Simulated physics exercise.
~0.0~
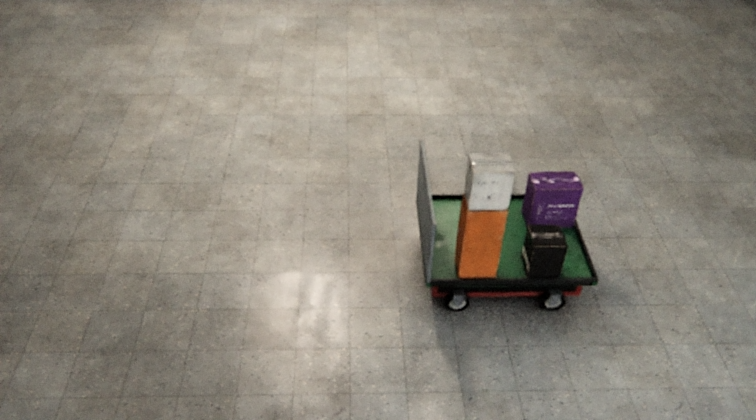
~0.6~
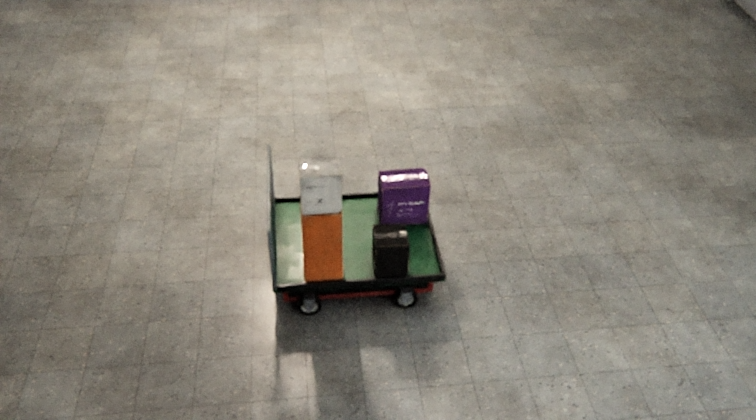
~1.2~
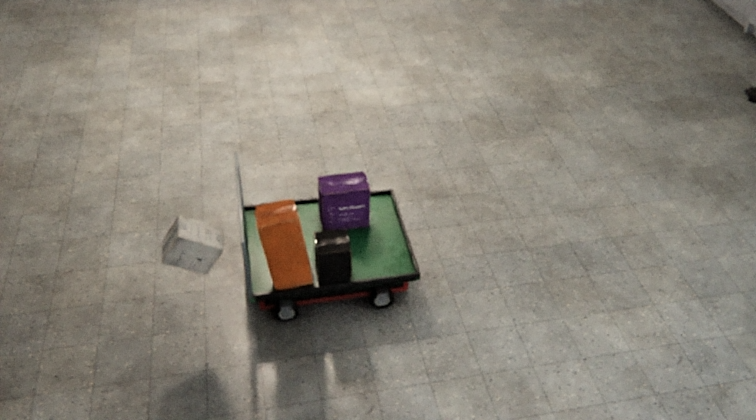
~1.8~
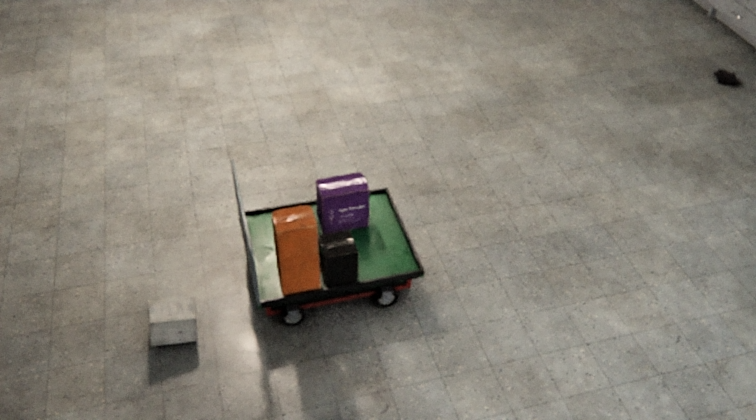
A cart rolls left and stops, throwing its white box onto the floor, others staying aboard.
